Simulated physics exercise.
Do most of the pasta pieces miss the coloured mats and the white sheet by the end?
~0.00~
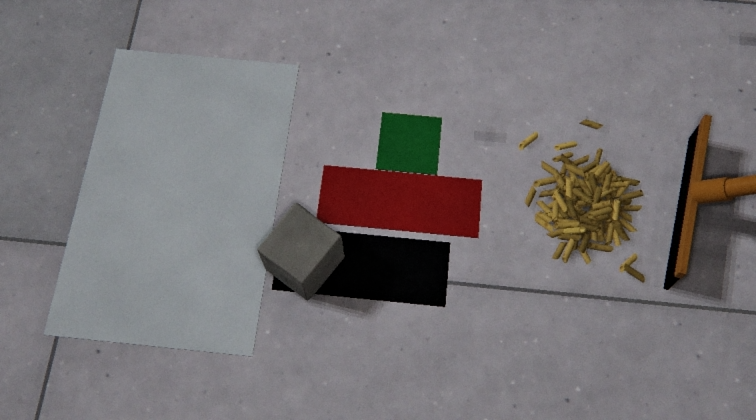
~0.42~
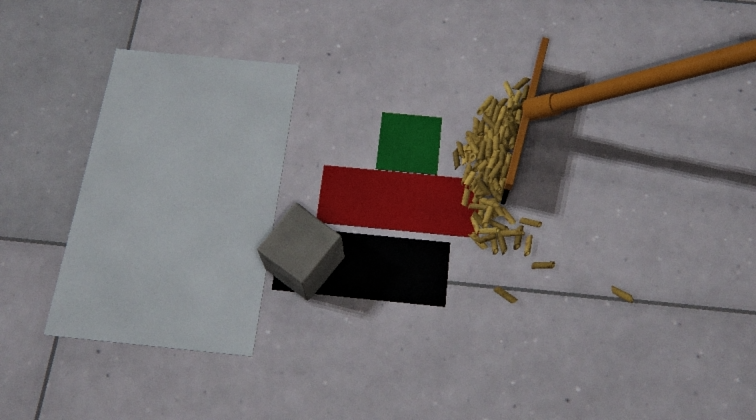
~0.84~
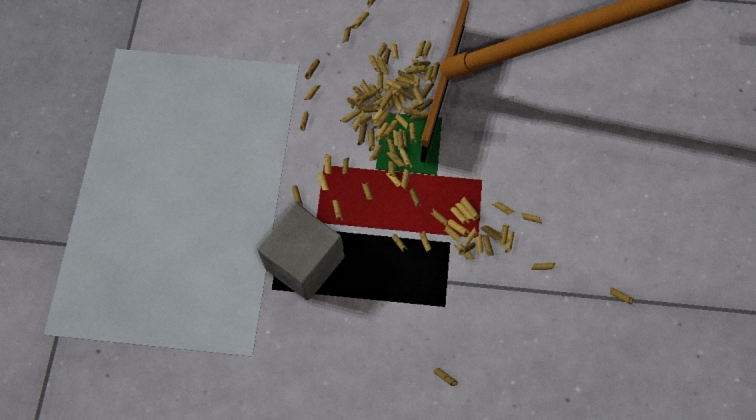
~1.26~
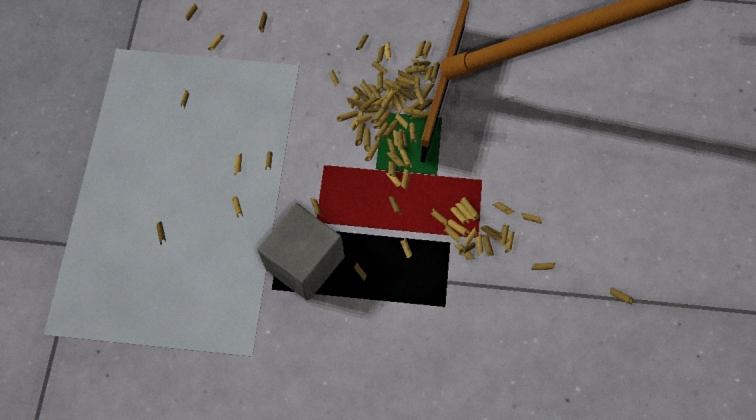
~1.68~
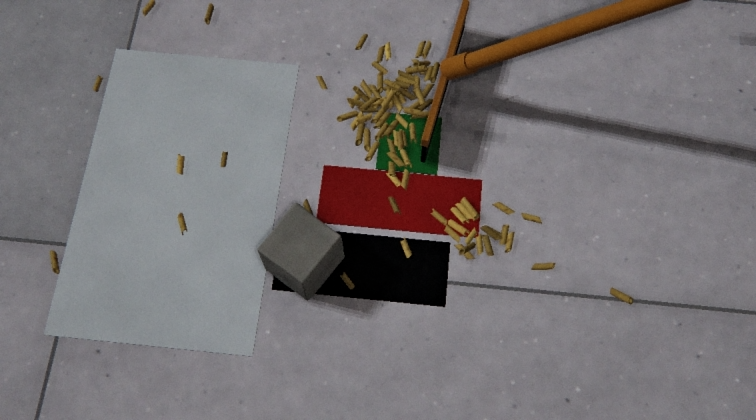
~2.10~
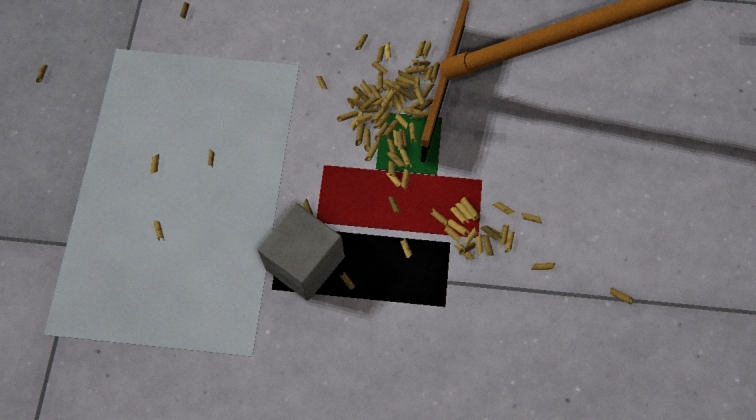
Yes, most of the pasta ends up on the bare tiles. Only small shares rest on the green and red mats, with a few pieces on the white sheet and hardly any on the black mat.
